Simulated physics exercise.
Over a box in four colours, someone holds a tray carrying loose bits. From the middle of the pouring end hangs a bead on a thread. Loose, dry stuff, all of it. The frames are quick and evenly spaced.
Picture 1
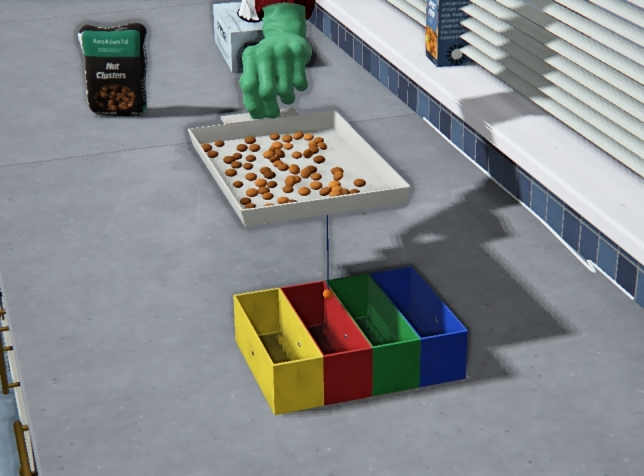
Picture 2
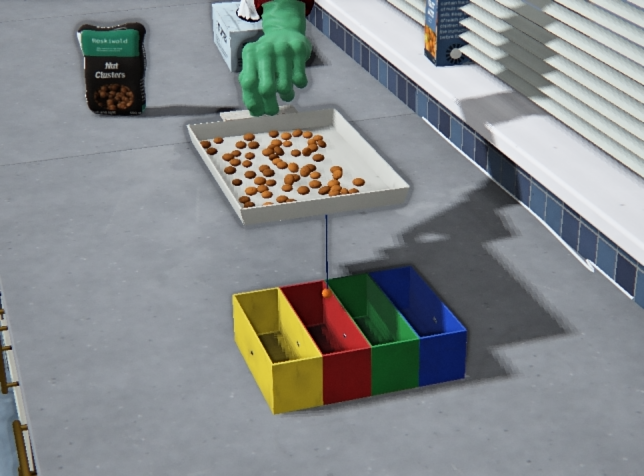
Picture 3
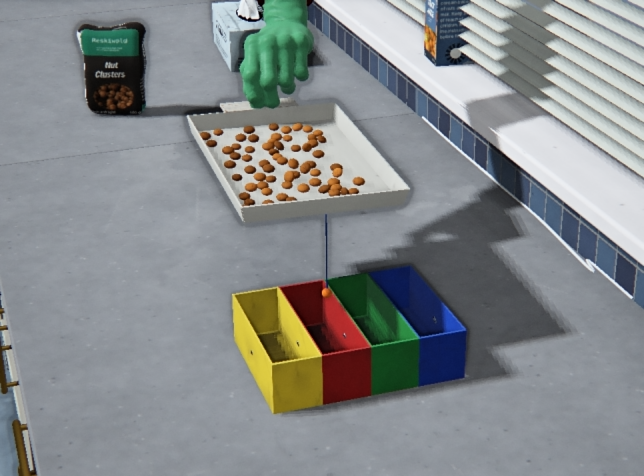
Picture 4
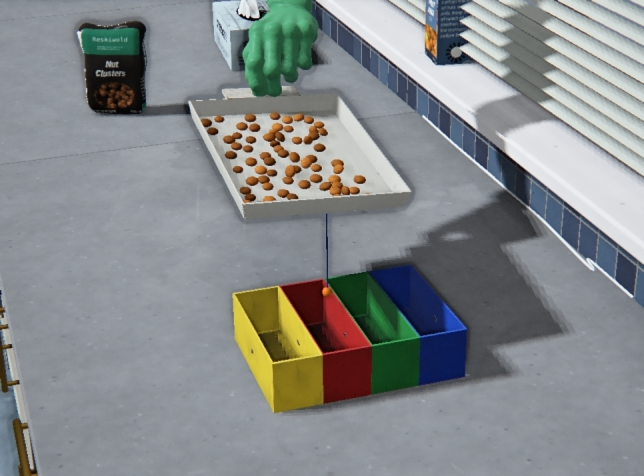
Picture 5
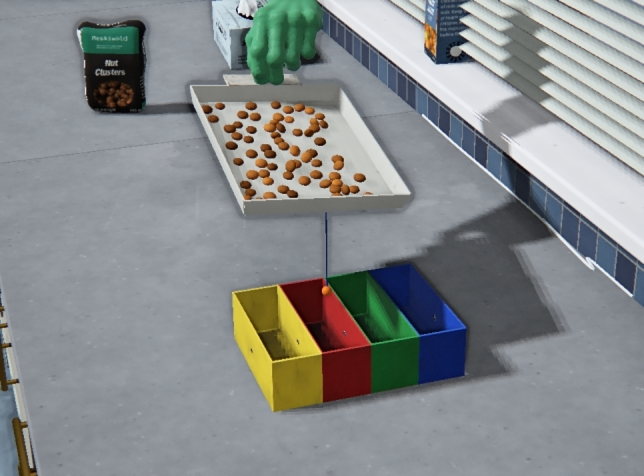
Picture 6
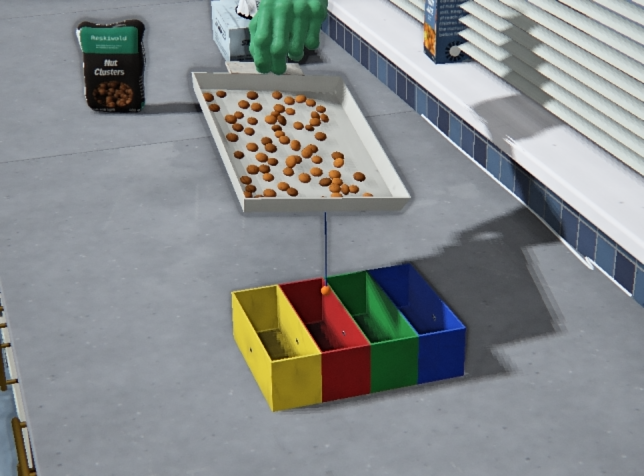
A green-gloved hand gradually raises the far end of a white tray of small brown pieces, tilting it toward its near edge, where a bead hangs on a thread above a box with yellow, red, green and blue compartments.
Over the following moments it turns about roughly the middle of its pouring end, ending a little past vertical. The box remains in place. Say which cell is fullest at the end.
The blue cell is fullest at the end.
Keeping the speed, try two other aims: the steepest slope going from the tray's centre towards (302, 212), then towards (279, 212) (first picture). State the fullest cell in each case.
First: The yellow one, second: The yellow cell.
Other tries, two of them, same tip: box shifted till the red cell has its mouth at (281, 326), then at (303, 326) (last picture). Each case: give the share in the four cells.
Some 40 and then some 80 per cent.
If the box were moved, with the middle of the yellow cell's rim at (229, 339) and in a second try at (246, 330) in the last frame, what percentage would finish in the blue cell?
About 30% on the first try and 70% on the second.
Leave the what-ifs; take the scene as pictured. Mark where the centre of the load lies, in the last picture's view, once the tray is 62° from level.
Somewhere about pixel (367, 191).
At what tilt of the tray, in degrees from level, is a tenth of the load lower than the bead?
The angle is around 75°.
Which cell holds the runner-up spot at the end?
The green one.
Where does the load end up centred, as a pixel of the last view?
Resting centre, last frame: Roughly (407, 335).
Just after the last frame, tray tipped steeply; almost all on the tray; just a few falling or outside the box.
A moment on, tray tipped past a quarter turn; about a tenth on the tray; roughly half in the blue cell; roughly a quarter in the green cell; about a tenth falling or outside the box.
Further on, tray tipped past a quarter turn; roughly two thirds in the blue cell; roughly a quarter in the green cell; just a few falling or outside the box.
When it is over, tray tipped past a quarter turn; roughly two thirds in the blue cell; roughly a quarter in the green cell; not one in the yellow cell; not one in the red cell; just a few outside the box.
